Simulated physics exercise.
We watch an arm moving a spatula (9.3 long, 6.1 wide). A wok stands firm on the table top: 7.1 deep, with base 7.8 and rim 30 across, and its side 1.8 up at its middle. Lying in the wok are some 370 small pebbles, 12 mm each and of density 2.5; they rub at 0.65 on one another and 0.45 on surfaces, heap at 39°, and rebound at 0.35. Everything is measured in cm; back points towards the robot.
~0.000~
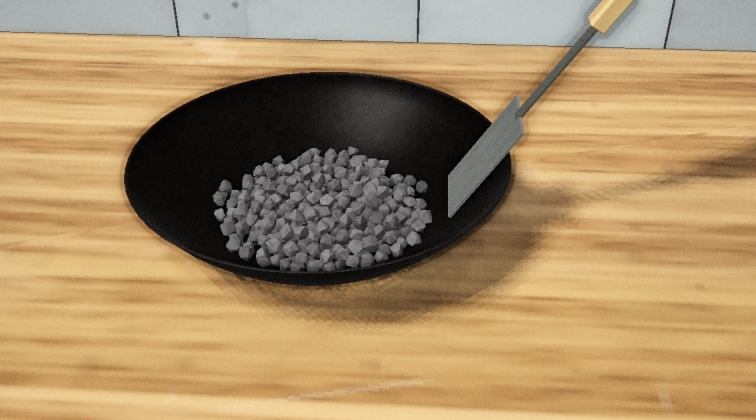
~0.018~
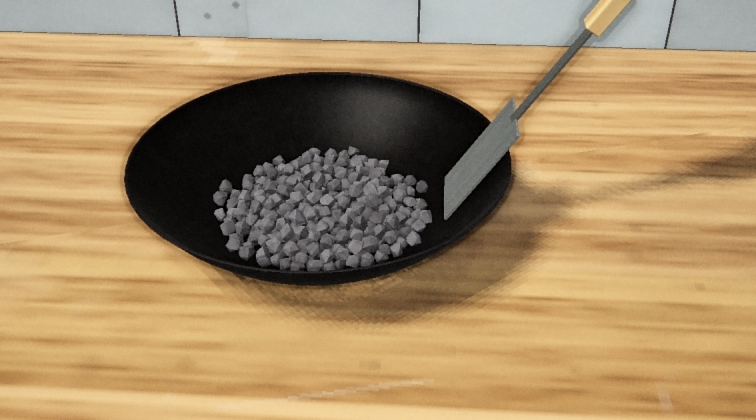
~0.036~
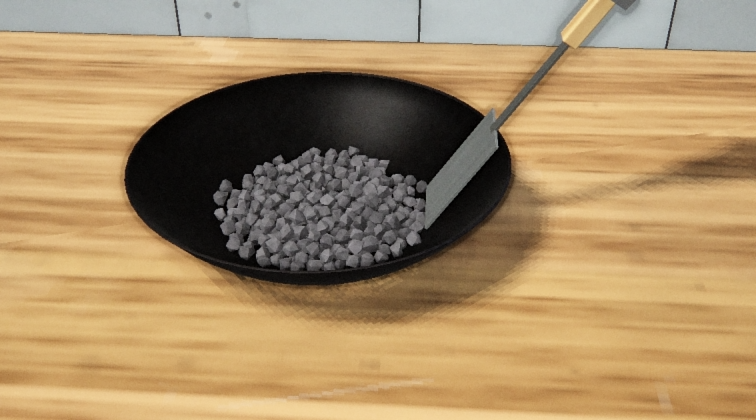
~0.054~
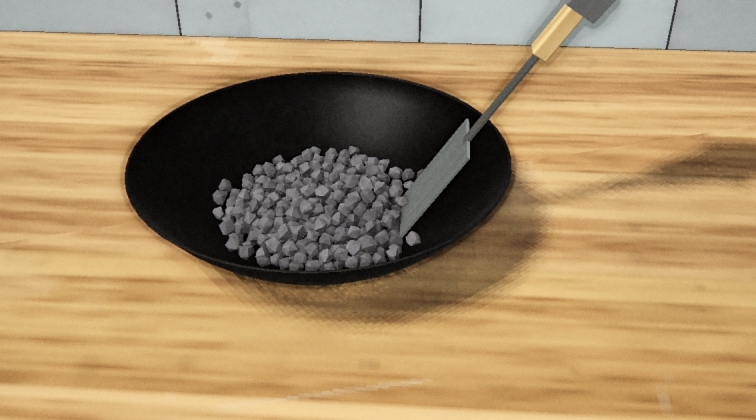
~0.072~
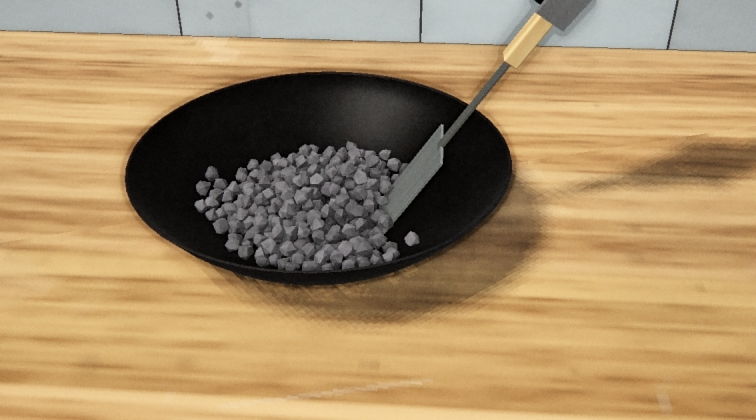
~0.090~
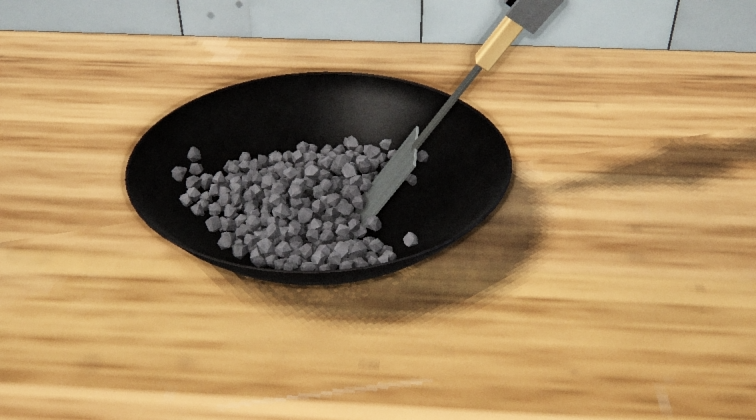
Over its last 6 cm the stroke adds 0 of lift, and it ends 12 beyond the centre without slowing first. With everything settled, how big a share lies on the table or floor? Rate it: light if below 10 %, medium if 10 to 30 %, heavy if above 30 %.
Rating: Heavy.
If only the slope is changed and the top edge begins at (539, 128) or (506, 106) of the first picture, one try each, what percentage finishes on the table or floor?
Roughly 40% and 40%.
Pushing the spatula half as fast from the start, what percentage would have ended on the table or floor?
The share on the table or floor would be about 25 percent.
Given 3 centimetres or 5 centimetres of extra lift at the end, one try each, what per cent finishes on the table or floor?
45 and 40 %.
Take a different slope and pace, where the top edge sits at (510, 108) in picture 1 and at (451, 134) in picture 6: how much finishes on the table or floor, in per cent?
Some 30 percent ends up on the table or floor.
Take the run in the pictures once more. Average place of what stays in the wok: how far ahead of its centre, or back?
Roughly 2.5 cm ahead.
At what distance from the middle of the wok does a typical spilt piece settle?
Some 34 centimetres.
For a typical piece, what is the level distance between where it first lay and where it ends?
Somewhere about 6 centimetres, I'd say.
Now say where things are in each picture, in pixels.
Spatula top edge at (521, 114), sloping 57°; upper third of the load around (316, 197), from x 220 to 425, top at y 150; 366 in the wok, in the first frame.
Spatula top edge at (516, 116), sloping 57°; upper third of the load around (316, 197), from x 220 to 425, top at y 150, in the second frame.
Spatula top edge at (496, 127), sloping 57°; upper third of the load around (316, 197), from x 220 to 420, top at y 150, in the third frame.
Spatula top edge at (468, 137), sloping 57°; upper third of the load around (317, 195), from x 220 to 420, top at y 150, in the fourth frame.
Spatula top edge at (442, 143), sloping 57°; upper third of the load around (309, 188), from x 200 to 425, top at y 145, in the fifth frame.
Spatula top edge at (416, 145), sloping 57°; upper third of the load around (298, 185), from x 180 to 420, top at y 140; 366 in the wok, in the sixth frame.
By 0.13 s, sloping 57°, highest piece 8 above the table; 366 in the wok.
By 0.18 s, sloping 57°, highest piece 9 above the table; 364 in the wok, 2 on the blade or in flight.
By 0.40 s, sloping 57°, highest piece 12 above the table; 214 in the wok, 31 on the table or floor, 121 on the blade or in flight.
By 1.45 s, sloping 57°, highest piece 8 above the table; 214 in the wok, 152 on the table or floor.
Final count, 214 in the wok, 152 on the table or floor. That is 42 % on the table or floor.
